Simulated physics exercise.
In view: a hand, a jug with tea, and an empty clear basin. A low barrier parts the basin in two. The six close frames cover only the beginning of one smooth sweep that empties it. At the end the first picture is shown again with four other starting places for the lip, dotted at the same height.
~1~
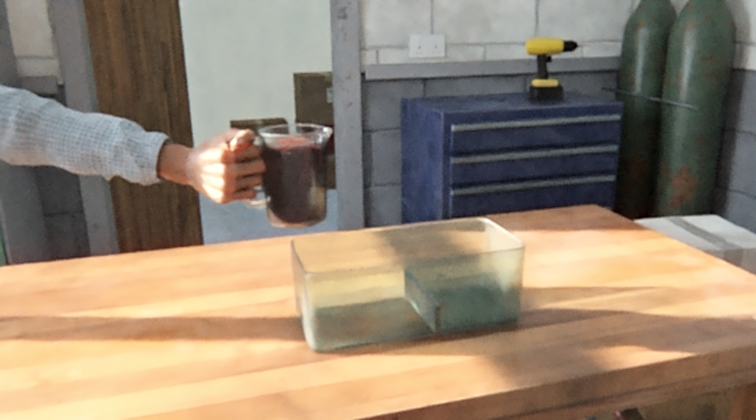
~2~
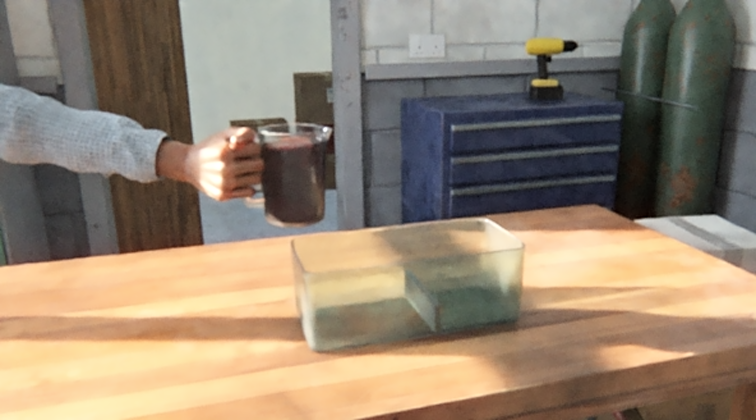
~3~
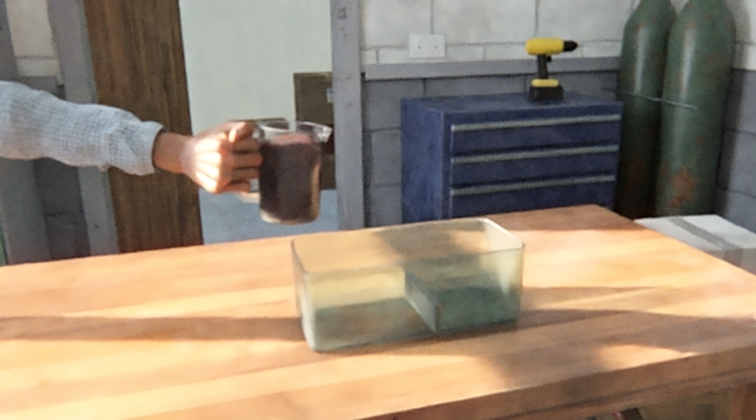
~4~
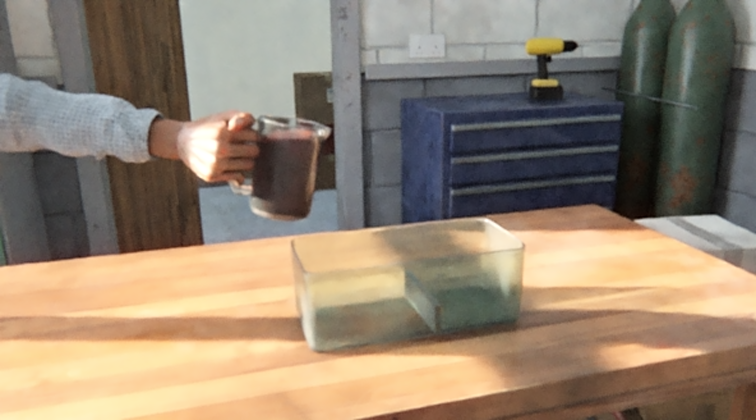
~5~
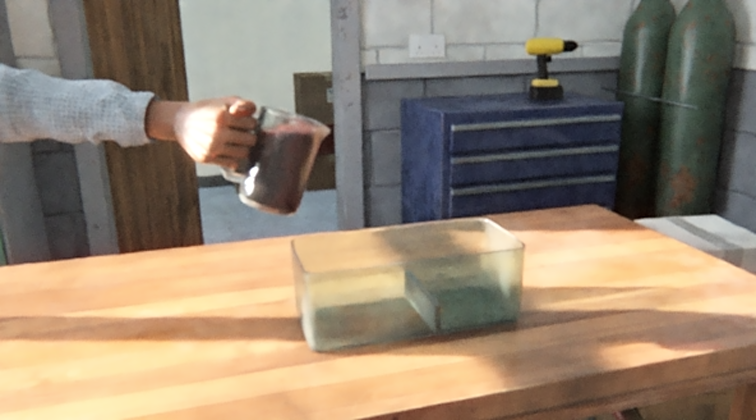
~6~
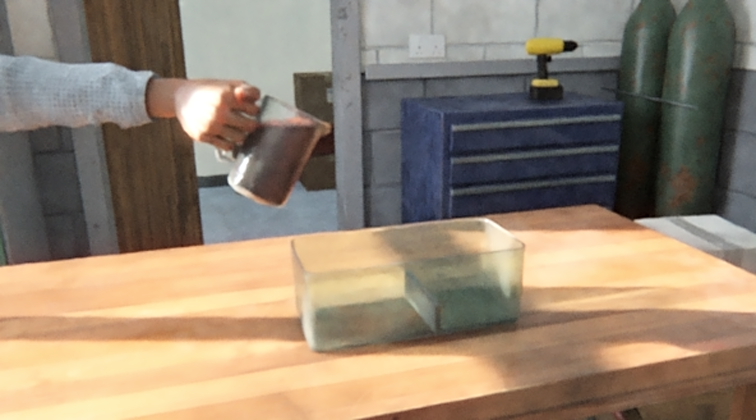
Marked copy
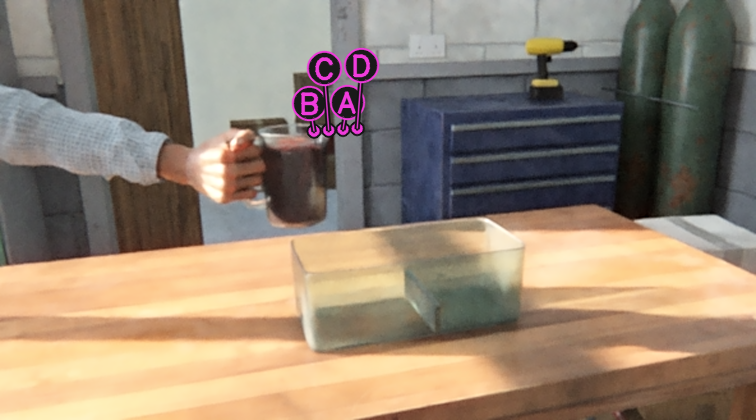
A hand in a light blue-grey knitted sleeve, reaching in from the left, holds a glass jug of dark reddish-brown tea upright, then tilts it steadily to the right, the tea staying inside. Below sits an empty clear basin parted by a low barrier on a sunlit wooden table. The fixed, slightly raised view shows a workshop with a blue drawer cabinet, yellow drill and green cylinders behind, right.
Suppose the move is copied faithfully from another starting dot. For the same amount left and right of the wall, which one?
A beats the others.
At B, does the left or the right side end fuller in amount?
The left side.
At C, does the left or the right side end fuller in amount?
The left side.
On the marked copy, A at (343, 129); B at (314, 131); C at (328, 130); D at (357, 128).
Choosing A, about 43 % ends left of the wall and 55 % right of it; 3 % is lost outside.
Choosing B, about 91 % ends left of the wall and 6 % right of it; 3 % is lost outside.
Choosing C, about 82 % ends left of the wall and 15 % right of it; 3 % is lost outside.
Choosing D, about 16 % ends left of the wall and 82 % right of it.
